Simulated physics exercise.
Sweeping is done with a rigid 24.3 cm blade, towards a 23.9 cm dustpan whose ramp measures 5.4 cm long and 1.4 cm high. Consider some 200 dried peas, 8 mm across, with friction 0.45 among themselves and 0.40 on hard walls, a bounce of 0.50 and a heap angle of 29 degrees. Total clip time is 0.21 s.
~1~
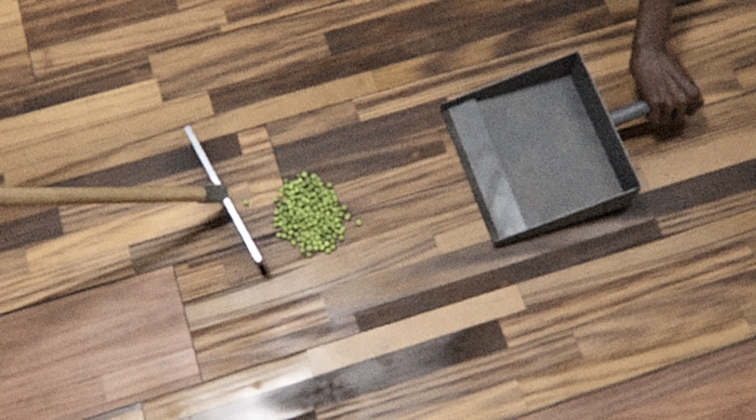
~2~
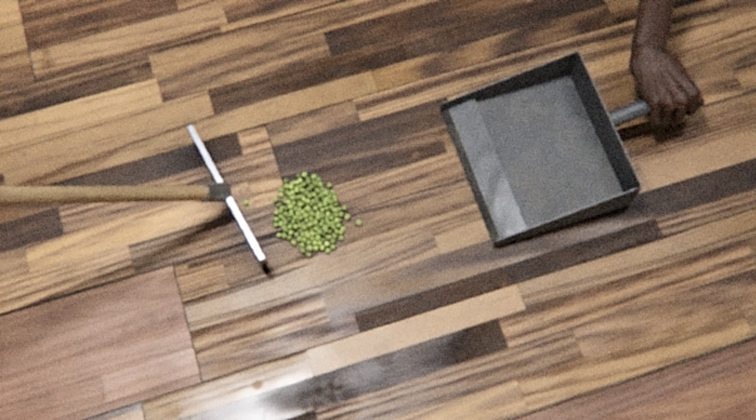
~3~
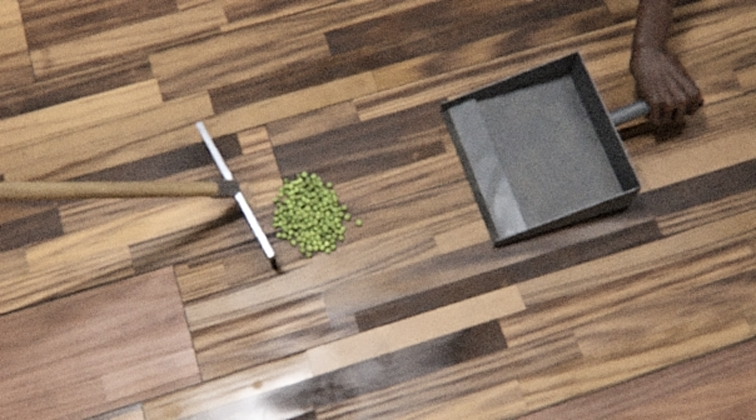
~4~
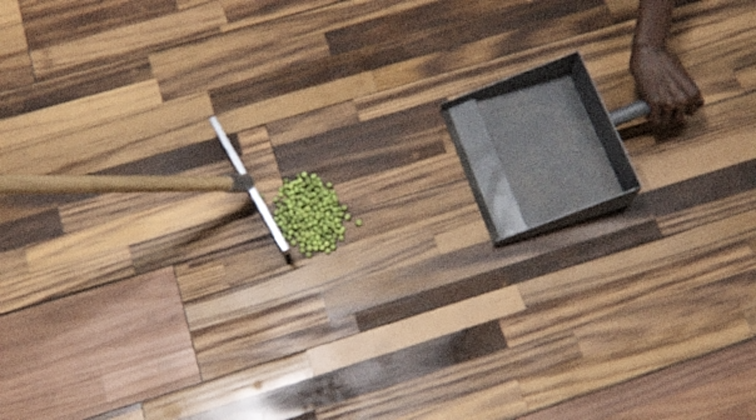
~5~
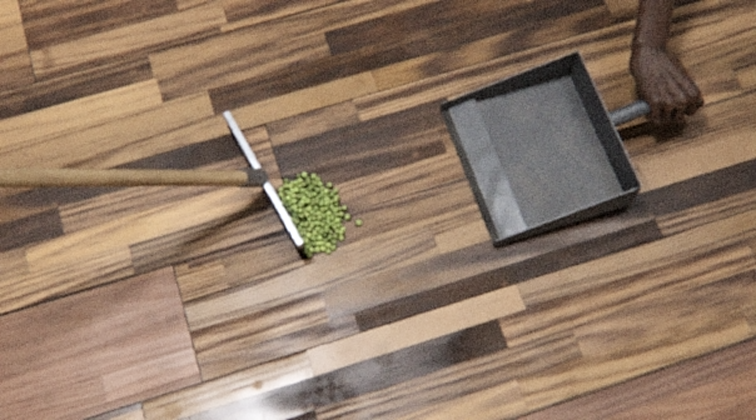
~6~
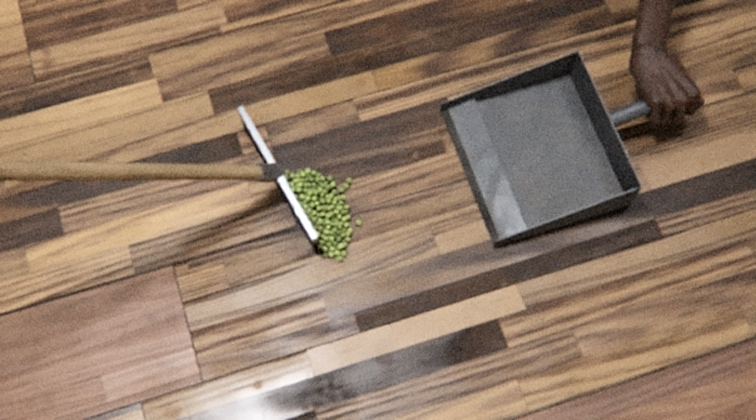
A long-handled blade slid slowly rightward across a wooden floor, met a small pile of green peas and pushed them together to the right, while a hand held a gray dustpan still.
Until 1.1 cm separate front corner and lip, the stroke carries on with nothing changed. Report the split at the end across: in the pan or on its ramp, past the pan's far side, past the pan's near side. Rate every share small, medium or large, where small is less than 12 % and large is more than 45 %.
Ratings - in the pan or on its ramp: Medium; past the pan's far side: Medium; past the pan's near side: Small.
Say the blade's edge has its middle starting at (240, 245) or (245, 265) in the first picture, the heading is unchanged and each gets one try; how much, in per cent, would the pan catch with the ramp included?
The two tries give some 25 % and some 25 %.
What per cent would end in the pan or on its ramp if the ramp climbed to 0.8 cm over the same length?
It would be roughly 30 percent.
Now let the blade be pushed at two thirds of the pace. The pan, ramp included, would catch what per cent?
In that case roughly 20 percent.
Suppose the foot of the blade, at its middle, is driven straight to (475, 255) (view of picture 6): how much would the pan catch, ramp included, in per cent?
That would come to near 5 percent.
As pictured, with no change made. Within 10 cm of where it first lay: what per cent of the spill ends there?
0 percent, roughly.
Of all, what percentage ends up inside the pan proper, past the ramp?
Around 0 percent.
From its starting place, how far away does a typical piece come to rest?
26 cm, roughly.
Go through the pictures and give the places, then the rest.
Blade from (259, 261) to (189, 132), moved 0.0 cm, 0 of the pieces shifted so far; middle of the pieces at (307, 215); pan at (545, 153), in the first picture.
Blade from (262, 260) to (192, 131), moved 0.5 cm, 0 of the pieces shifted so far; middle of the pieces at (307, 215), in the second picture.
Blade from (271, 256) to (201, 128), moved 1.9 cm, 0 of the pieces shifted so far; middle of the pieces at (307, 215), in the third picture.
Blade from (286, 251) to (214, 123), moved 4.0 cm, 1 of the pieces shifted so far; middle of the pieces at (307, 215), in the fourth picture.
Blade from (300, 245) to (228, 118), moved 6.3 cm, 59 of the pieces shifted so far; middle of the pieces at (311, 213), in the fifth picture.
Blade from (315, 239) to (242, 112), moved 8.5 cm, 202 of the pieces shifted so far; middle of the pieces at (319, 210); pan at (545, 153), in the sixth picture.
Then, 0.23 s after the last picture, middle of the blade 16 cm from the lip; 0 % over the lip, far side 5 %, near side 0 %.
Then, 0.38 s after the last picture, middle of the blade 8 cm from the lip; 0 % over the lip, far side 10 %, near side 0 %.
Then, 0.66 s after the last picture, middle of the blade 4 cm from the lip; 30 % over the lip, far side 15 %, near side 0 %.
In the end, pan 30 %, far side 15 %, near side 0 %, in front of the lip or behind the blade 55 %.
